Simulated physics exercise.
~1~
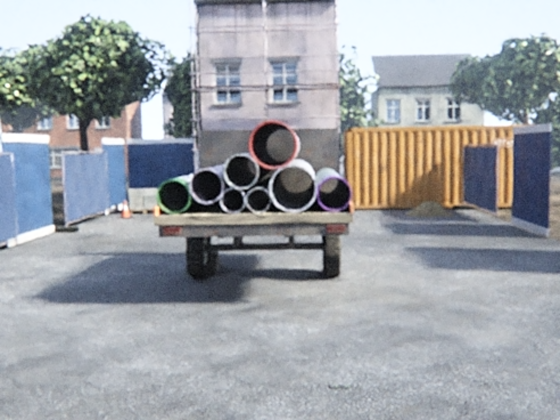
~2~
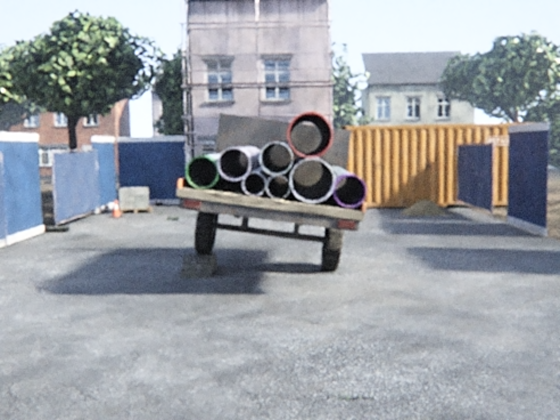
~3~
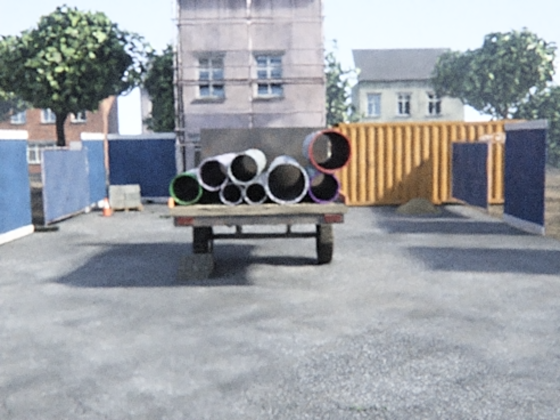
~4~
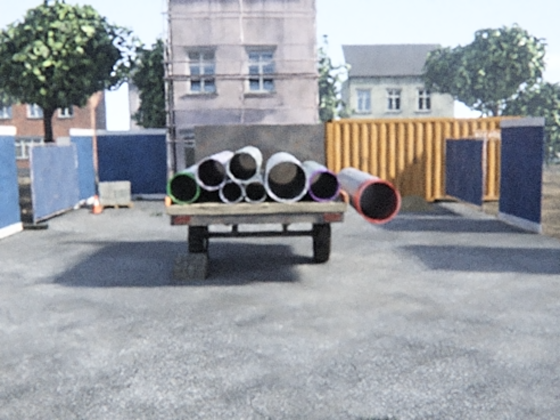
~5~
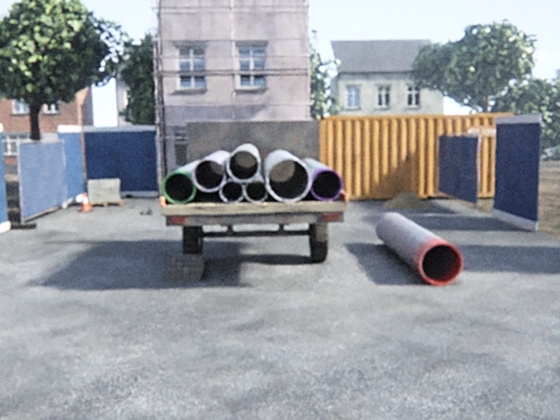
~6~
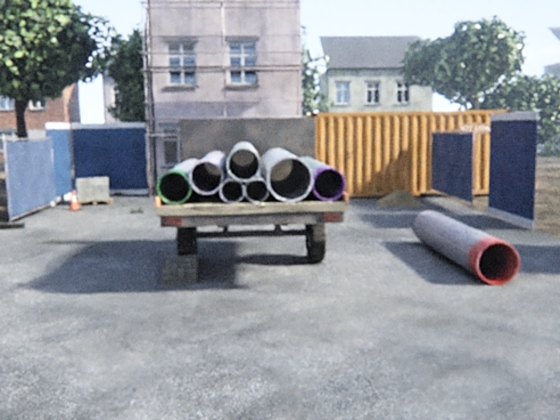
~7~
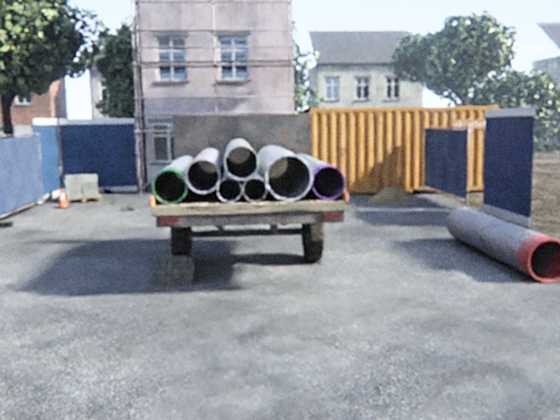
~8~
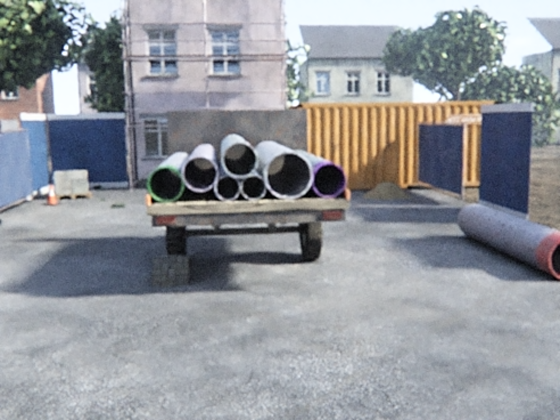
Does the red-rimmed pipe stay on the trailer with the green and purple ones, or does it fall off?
The red-rimmed pipe falls off the right side and ends up on the ground. The green-rimmed and purple-rimmed pipes stay on the trailer.
